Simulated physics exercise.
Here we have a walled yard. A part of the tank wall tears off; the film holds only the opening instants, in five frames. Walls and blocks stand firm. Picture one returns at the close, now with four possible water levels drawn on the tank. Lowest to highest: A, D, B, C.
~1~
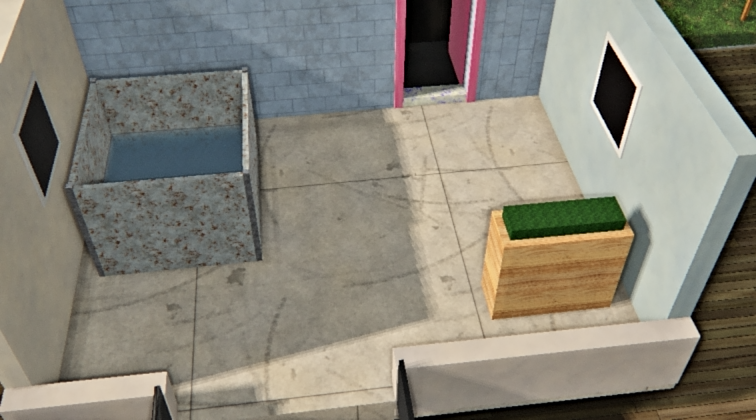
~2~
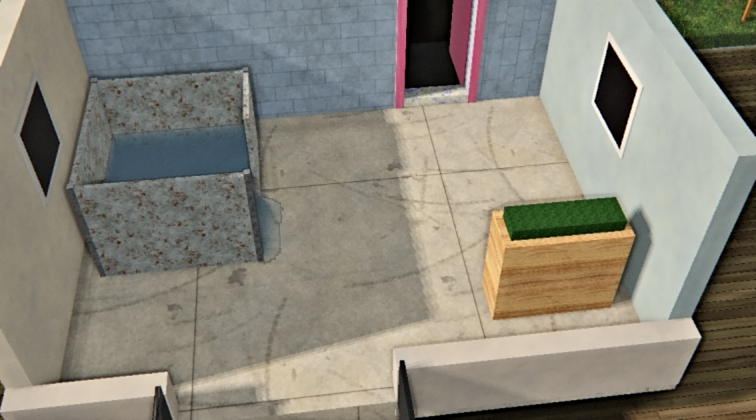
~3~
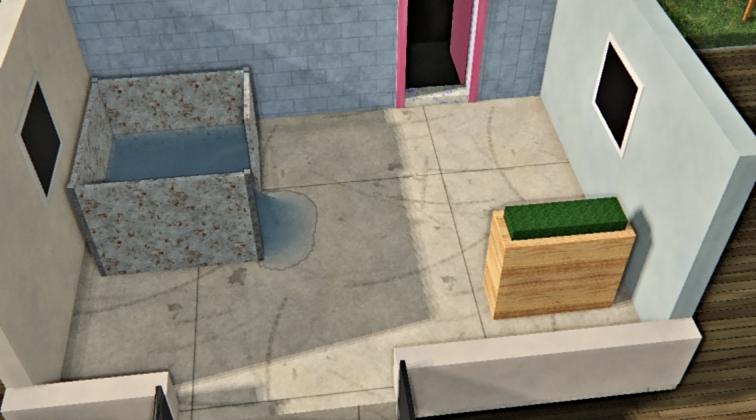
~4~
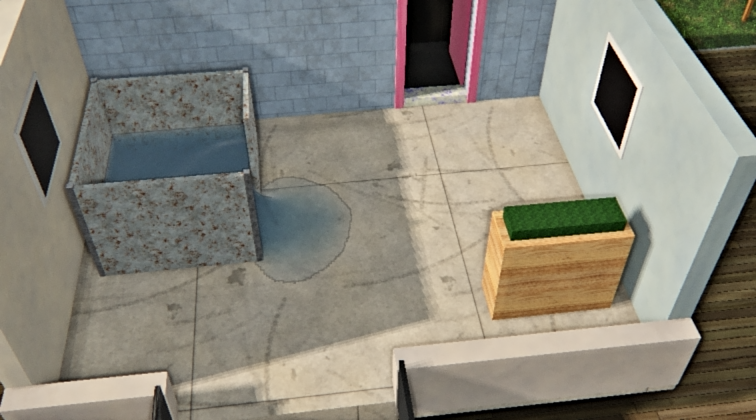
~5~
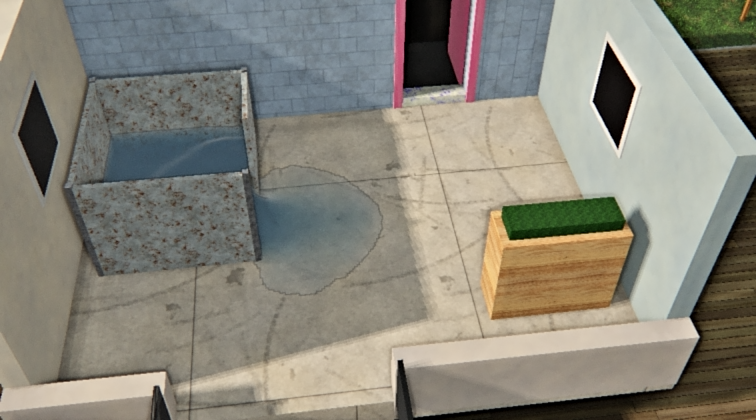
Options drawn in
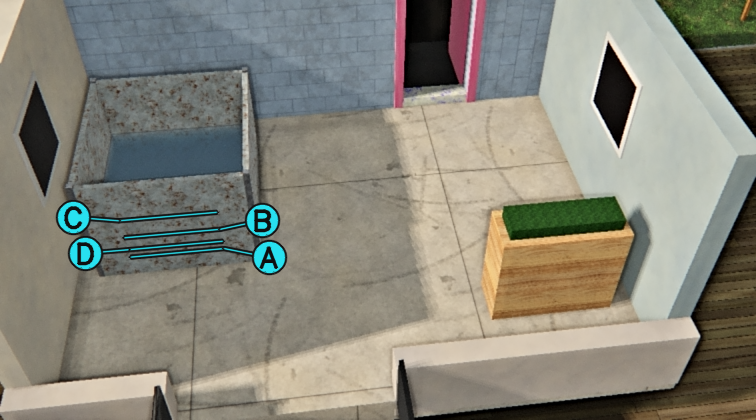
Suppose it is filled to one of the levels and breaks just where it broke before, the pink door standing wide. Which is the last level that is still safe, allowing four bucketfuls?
C will do.
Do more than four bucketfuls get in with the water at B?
No.
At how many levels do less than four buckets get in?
All of the four.
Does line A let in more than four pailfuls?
No.
On the marked copy, A at (177, 252); B at (172, 233); C at (168, 216); D at (175, 245); from the bottom up A, D, B, C.
With A, nothing gets over.
With B, nothing gets over.
With C, a splash gets over, under a bucket.
With D, nothing gets over.
